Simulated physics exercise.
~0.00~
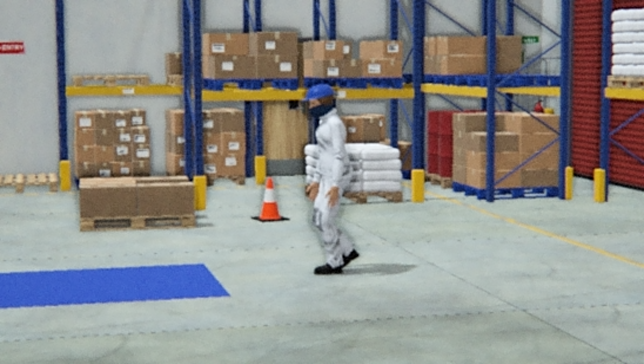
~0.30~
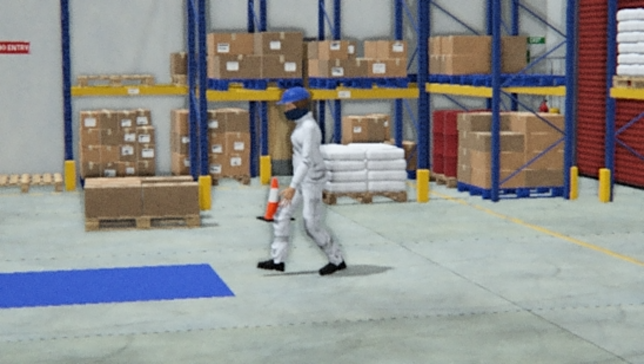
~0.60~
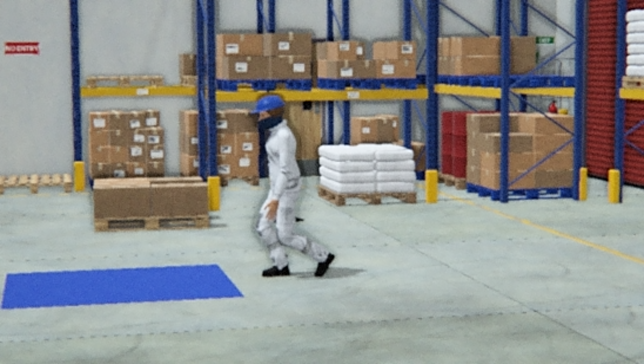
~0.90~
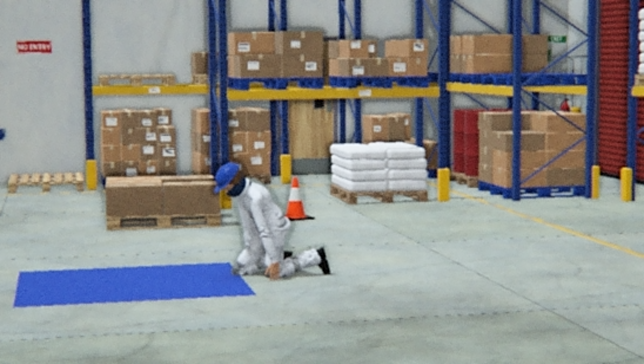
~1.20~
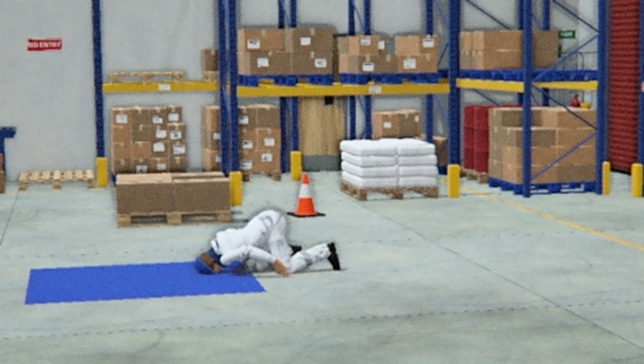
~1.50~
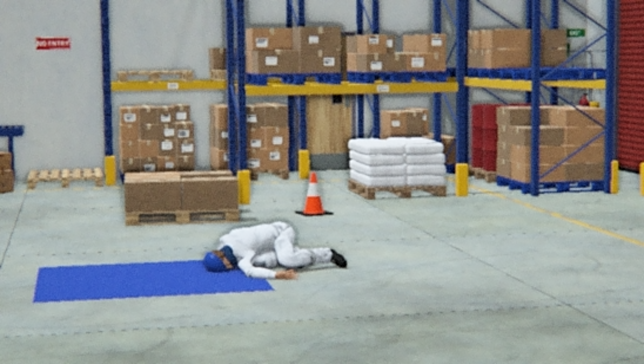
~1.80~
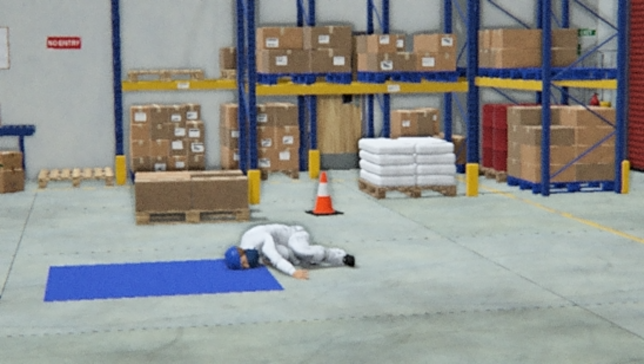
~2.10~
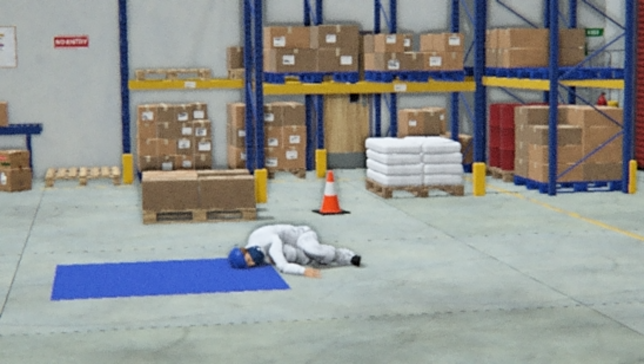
In a warehouse with stacked boxes on tall shelves, a worker in white coveralls and a blue cap walked left past an orange cone, crumpled to the floor, and lay still with their head on a blue mat and their hips short of it.
